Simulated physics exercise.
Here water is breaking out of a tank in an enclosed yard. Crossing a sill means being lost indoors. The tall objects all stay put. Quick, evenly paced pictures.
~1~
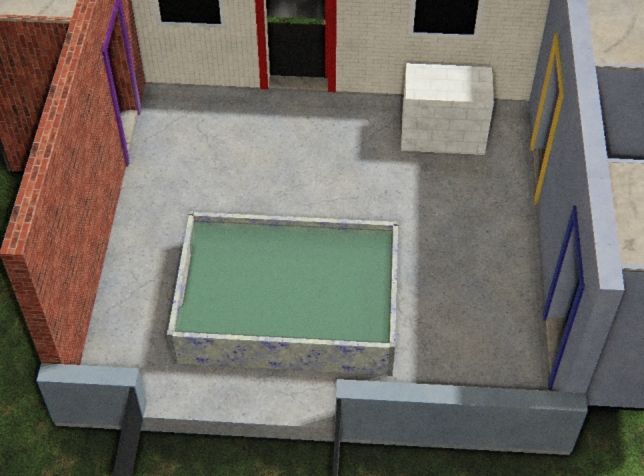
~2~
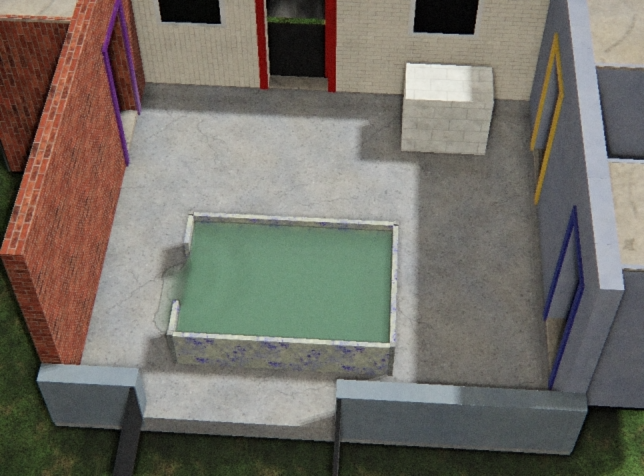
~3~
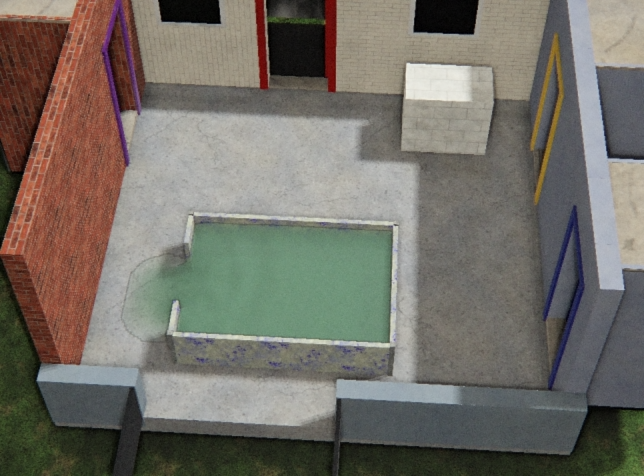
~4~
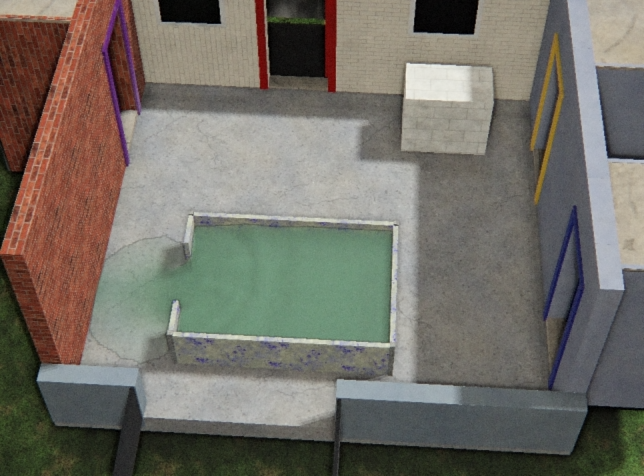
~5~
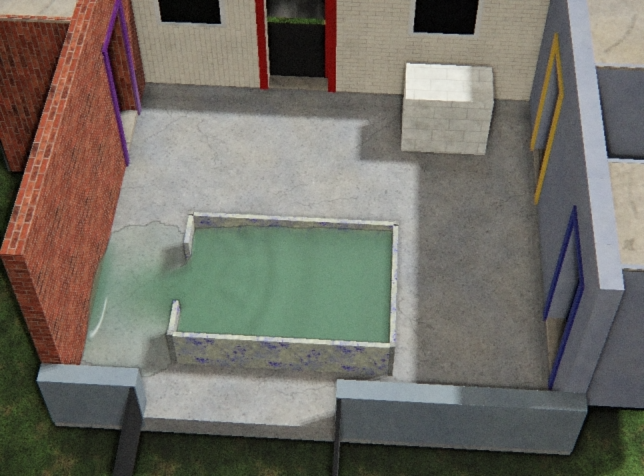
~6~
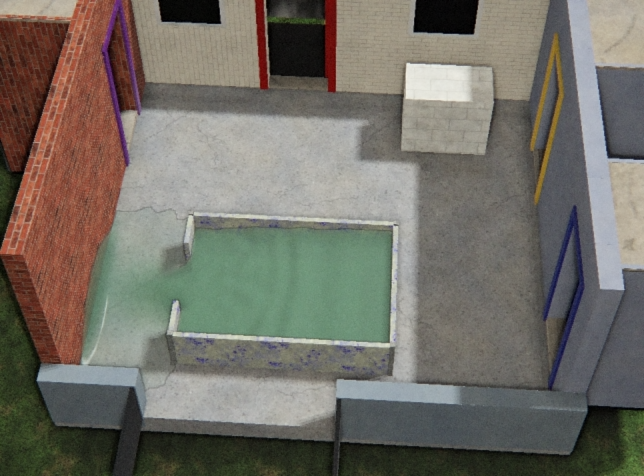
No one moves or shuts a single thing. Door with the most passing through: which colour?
Red.
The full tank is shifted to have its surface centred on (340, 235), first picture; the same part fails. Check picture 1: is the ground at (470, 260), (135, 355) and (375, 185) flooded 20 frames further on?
Log, spots in order: Unwetted / taken by the flood / unwetted.
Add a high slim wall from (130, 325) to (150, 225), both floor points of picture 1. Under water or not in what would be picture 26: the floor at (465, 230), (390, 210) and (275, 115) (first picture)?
Well, in order I'd call them unreached, unreached and reached.
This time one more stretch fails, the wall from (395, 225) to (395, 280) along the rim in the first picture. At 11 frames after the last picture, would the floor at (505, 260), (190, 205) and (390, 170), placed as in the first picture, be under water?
The first spot is soaked through, the second is left untouched and the third is left untouched.
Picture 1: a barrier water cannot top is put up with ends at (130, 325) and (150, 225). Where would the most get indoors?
The red-painted one.
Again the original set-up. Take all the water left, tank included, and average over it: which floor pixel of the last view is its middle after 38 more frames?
My reading is close to (277, 254).
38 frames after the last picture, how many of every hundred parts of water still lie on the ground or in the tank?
Estimate: 90 per cent.
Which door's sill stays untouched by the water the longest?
I'd point to the yellow one.
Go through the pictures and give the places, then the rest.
The first picture shows still water in the open tank at (287, 280).
In the second picture, the front is at a hidden place, out from the gap at (187, 291).
In the third picture, water pours out at (187, 293) and has run to (145, 266).
In the fourth picture, water pours out at (187, 293) and has run to (104, 268).
In the fifth picture, the front is at (111, 239), out from the gap at (187, 292).
In the sixth picture, the front is at (116, 215), out from the gap at (187, 292).
A moment on, water covers 15 % of the floor; blue door not reached, yellow door not reached, red door not reached, purple door wet at the sill, nothing in.
Next, water covers 30 % of the floor; blue door not reached, yellow door not reached, red door not reached, purple door wet at the sill, nothing in.
Then, water covers 50 % of the floor; blue door not reached, yellow door not reached, red door a trickle in, purple door wet at the sill, nothing in.
Later, water covers 80 % of the floor; blue door wet at the sill, nothing in, yellow door wet at the sill, nothing in, red door some in, purple door wet at the sill, nothing in.
In the end, water covers 95 % of the floor; blue door a trickle in, yellow door a trickle in, red door some in, purple door wet at the sill, nothing in; the red door has let in the most.
